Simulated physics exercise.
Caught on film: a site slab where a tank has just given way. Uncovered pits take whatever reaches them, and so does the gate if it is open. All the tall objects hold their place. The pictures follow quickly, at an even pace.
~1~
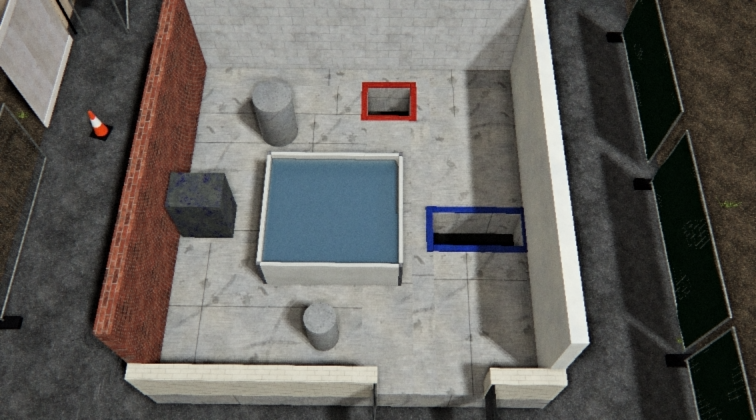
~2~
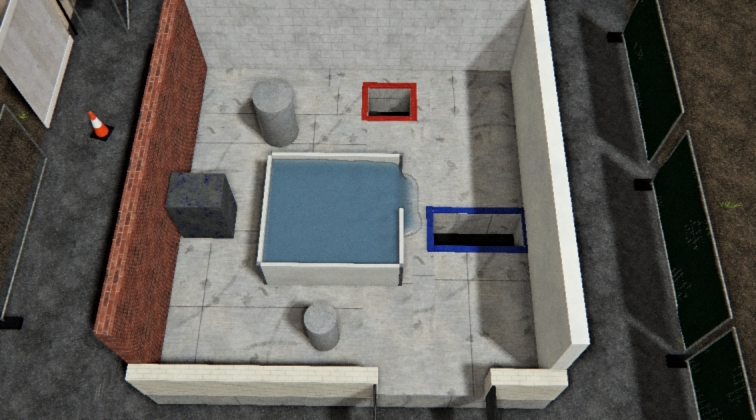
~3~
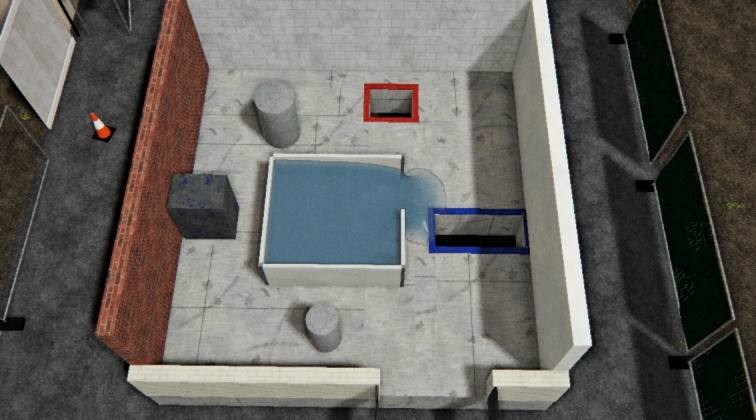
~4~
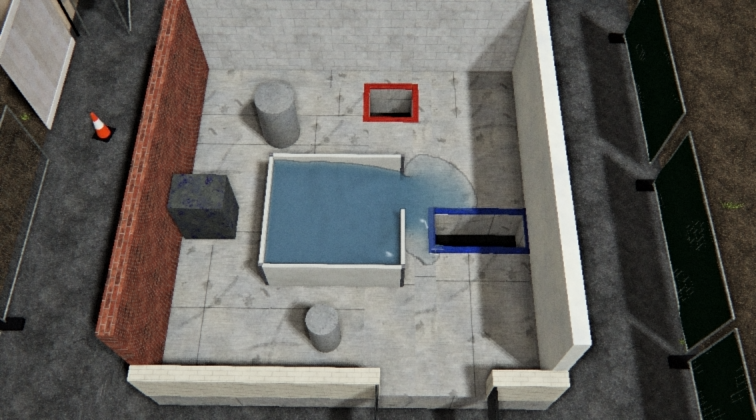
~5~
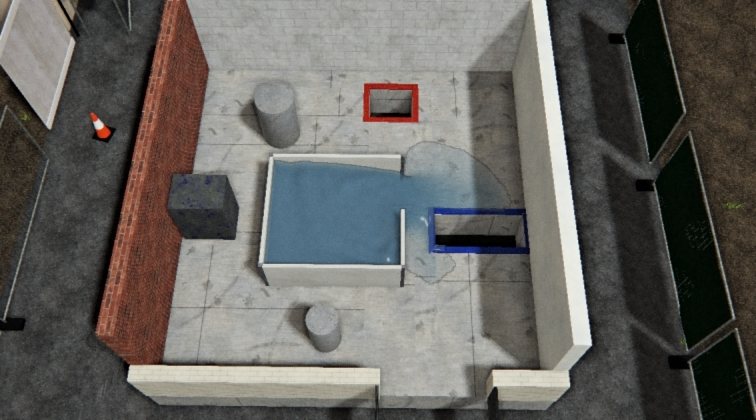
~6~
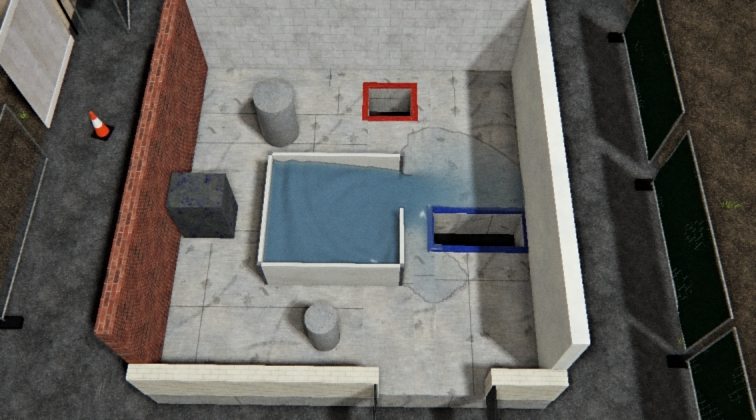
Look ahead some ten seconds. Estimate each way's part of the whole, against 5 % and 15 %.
In the end: The gate takes under 5 %; the red pit takes over 15 %; the blue pit takes over 15 %.
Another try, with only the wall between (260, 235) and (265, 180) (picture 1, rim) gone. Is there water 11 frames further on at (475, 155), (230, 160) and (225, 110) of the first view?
In that order: Free of water, covered, wet.
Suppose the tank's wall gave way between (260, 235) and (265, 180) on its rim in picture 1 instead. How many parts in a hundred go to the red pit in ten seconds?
Roughly, in per cent: Red 10.
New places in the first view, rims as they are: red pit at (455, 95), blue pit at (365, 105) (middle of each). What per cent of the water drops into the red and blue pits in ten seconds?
Roughly, in per cent: Red 35, blue 0.
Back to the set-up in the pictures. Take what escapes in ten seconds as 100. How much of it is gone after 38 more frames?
Roughly 75 per cent.
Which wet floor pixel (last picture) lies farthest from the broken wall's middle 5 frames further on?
Around (512, 92).
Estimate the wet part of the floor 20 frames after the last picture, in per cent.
Roughly 30 per cent.
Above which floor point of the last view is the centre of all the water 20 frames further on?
Around (390, 191).
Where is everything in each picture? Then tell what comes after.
Still water in the water tank at (333, 209), in the first frame.
The front is at (411, 231), out from the gap at (399, 196), in the second frame.
The front is at (426, 242), out from the gap at (400, 199), in the third frame.
Water pours out at (400, 199) and has run to (471, 192), in the fourth frame.
The front is at (503, 192), out from the gap at (400, 200), in the fifth frame.
Water pours out at (399, 198) and has run to (520, 172), in the sixth frame.
A moment on, water covers 20 % of the floor; the gate 0 %, the red pit 0 %, the blue pit 7 %.
Next, water covers 20 % of the floor; the gate 0 %, the red pit 0 %, the blue pit 14 %.
Then, water covers 30 % of the floor; the gate 0 %, the red pit 3 %, the blue pit 21 %.
Later, water covers 40 % of the floor; the gate 0 %, the red pit 11 %, the blue pit 29 %.
In the end, water covers 55 % of the floor; the gate 1 %, the red pit 20 %, the blue pit 35 %.
